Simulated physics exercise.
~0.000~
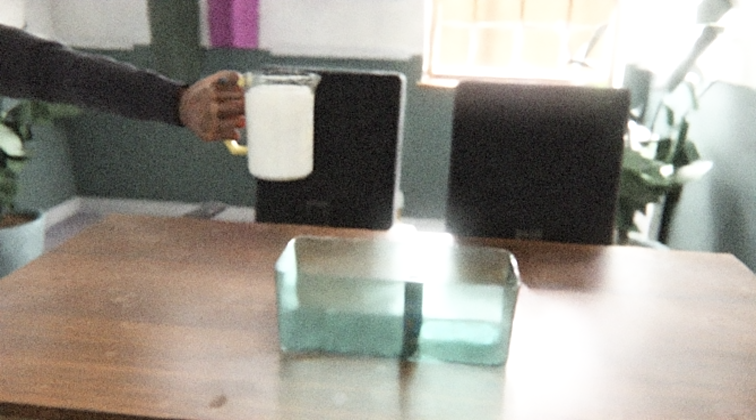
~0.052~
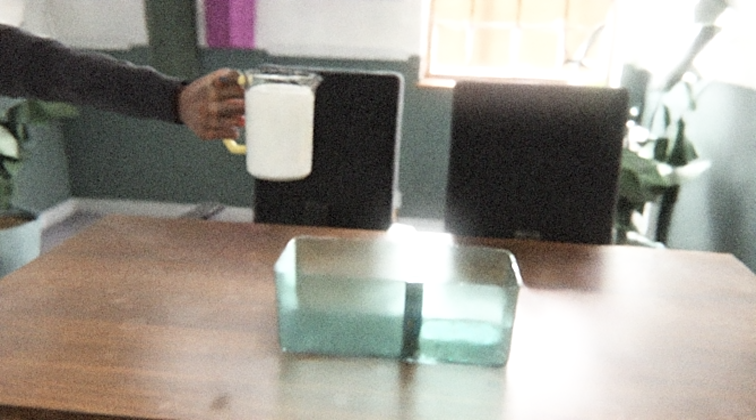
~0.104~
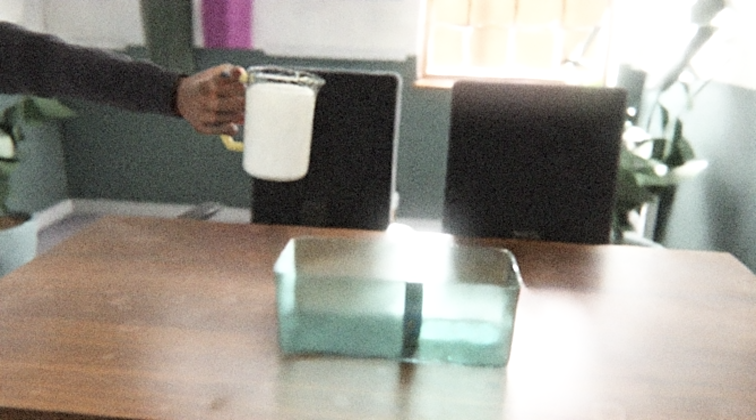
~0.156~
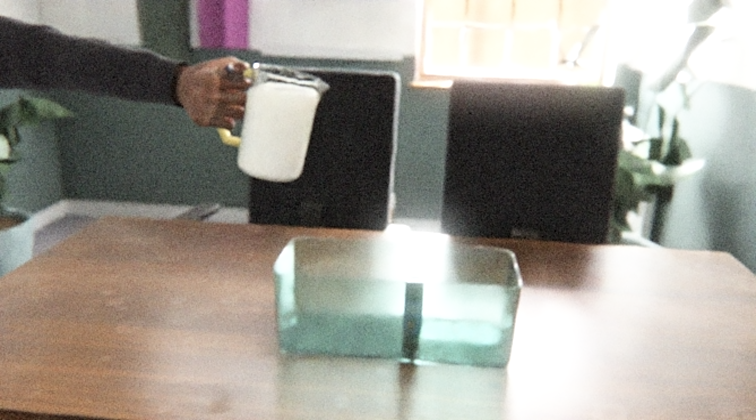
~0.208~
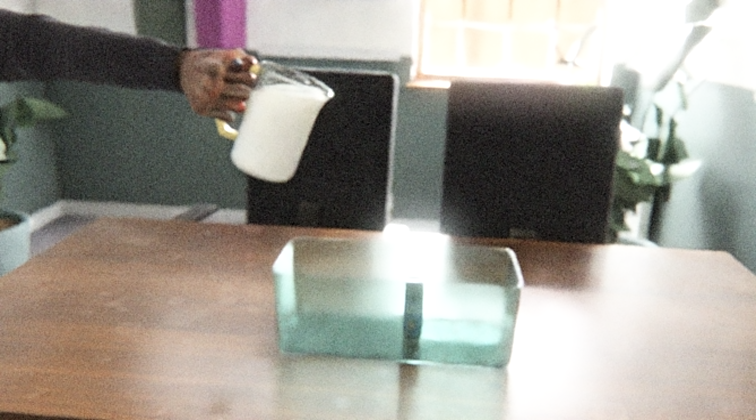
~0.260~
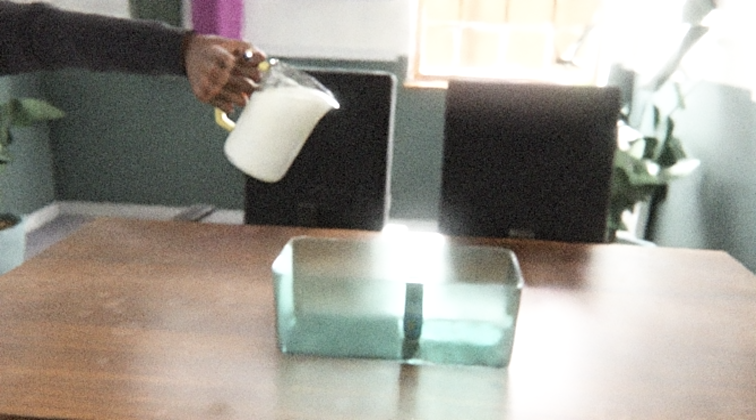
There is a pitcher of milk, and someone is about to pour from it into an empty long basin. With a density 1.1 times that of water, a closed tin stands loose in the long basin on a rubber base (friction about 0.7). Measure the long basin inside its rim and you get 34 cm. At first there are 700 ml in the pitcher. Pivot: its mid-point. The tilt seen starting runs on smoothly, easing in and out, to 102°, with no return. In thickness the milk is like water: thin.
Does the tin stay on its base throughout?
No, it goes down.
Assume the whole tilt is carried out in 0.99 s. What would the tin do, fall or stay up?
Well, the tin simply tips.
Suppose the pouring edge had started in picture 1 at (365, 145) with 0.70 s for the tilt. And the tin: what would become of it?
Then it tips over.
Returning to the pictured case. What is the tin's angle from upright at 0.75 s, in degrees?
About 10 degrees from upright.
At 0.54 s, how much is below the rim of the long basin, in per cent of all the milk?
Roughly 5 per cent.
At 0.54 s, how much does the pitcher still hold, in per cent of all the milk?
Portion remaining: Approx. 72 per cent.
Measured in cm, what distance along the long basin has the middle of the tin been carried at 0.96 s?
Close to 8 cm.
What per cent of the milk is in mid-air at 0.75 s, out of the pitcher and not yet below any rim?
In-air share: About 28 %.
Then, 0.54 s in, the tilt is 90° and 72 per cent is still to pour; the tin stands where it began.
Then, 0.75 s in, the tilt is 102° and 30 per cent is still to pour; the tin leans 9°.
Then, 0.96 s in, the tilt is 102° and 8 per cent is still to pour; the tin lies on its side.
Then, 1.20 s in, the tilt is 102° and 1 per cent is still to pour; the tin lies on its side.
Finally, the tin lies on its side.
